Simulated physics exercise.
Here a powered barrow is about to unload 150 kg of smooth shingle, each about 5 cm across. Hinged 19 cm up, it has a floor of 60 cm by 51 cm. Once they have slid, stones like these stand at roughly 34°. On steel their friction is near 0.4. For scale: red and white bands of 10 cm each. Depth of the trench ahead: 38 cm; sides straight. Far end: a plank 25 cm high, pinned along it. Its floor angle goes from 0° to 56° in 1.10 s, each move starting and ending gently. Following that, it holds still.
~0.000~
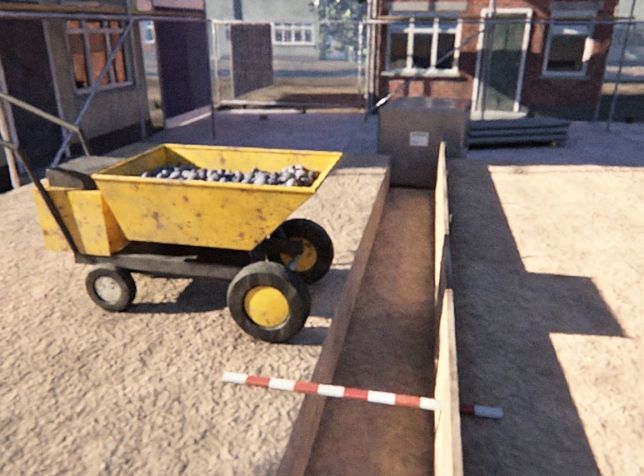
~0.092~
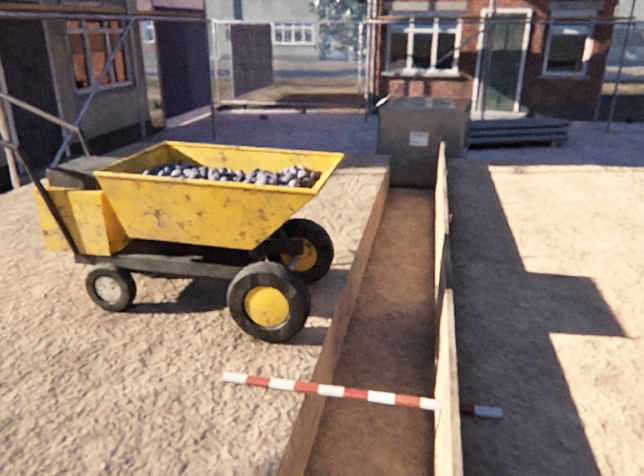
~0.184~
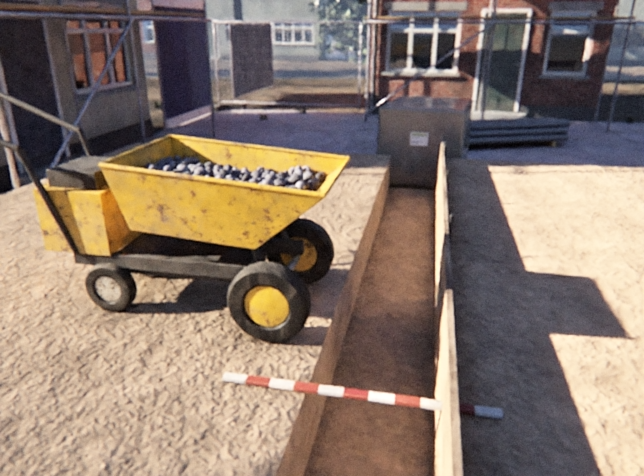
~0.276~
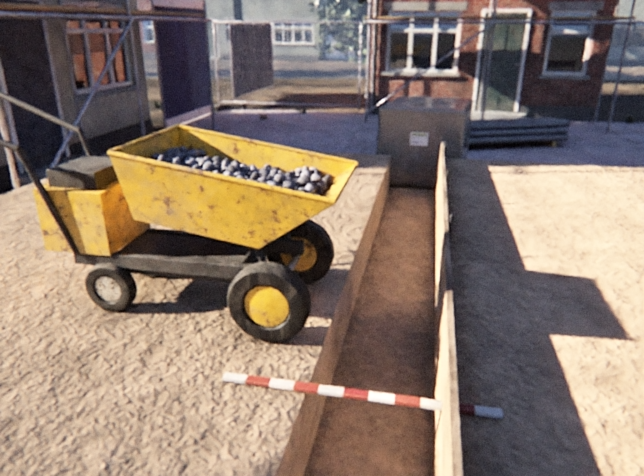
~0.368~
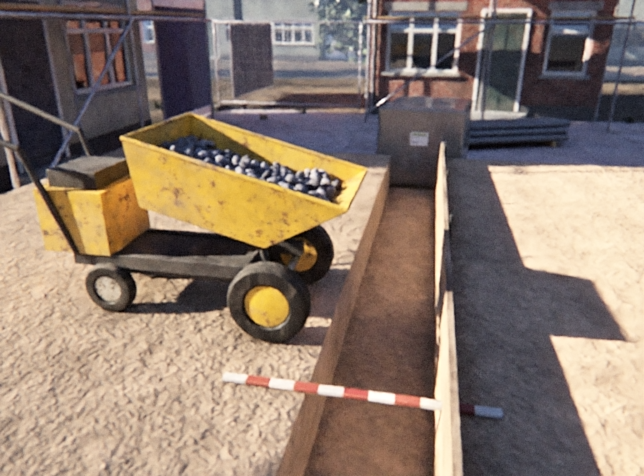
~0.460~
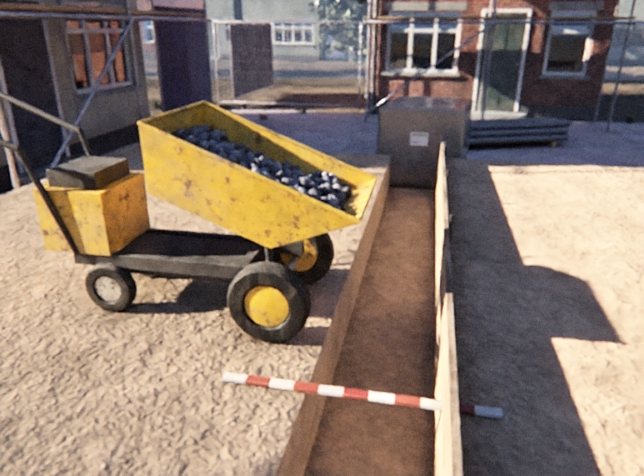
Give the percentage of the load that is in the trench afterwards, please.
Near 78 per cent of the load.
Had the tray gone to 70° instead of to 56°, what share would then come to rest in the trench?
It would be near 85 per cent.
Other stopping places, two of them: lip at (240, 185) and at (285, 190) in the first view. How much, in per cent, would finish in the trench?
Roughly 100 in a hundred, then 100 in a hundred.
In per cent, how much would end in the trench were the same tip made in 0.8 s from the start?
That works out at about 75 in a hundred.
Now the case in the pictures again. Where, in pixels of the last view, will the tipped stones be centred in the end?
About (415, 371).
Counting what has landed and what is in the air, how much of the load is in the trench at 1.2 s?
Around 15 per cent of it.
After 0.8 s the floor is at 47°; 100 % in the tray; the foremost stones are at (382, 243).
After 1.2 s the floor is at 56°; 82 % in the tray, 16 % in the trench, 1 % past the trench; the foremost stones are at (460, 285).
After 1.5 s the floor is at 56°; 43 % in the tray, 38 % in the trench, 19 % past the trench; the foremost stones are at (562, 338).
After 3.5 s the floor is at 56°; 0 % in the tray, 78 % in the trench, 21 % past the trench; the foremost stones are past the picture's edge.
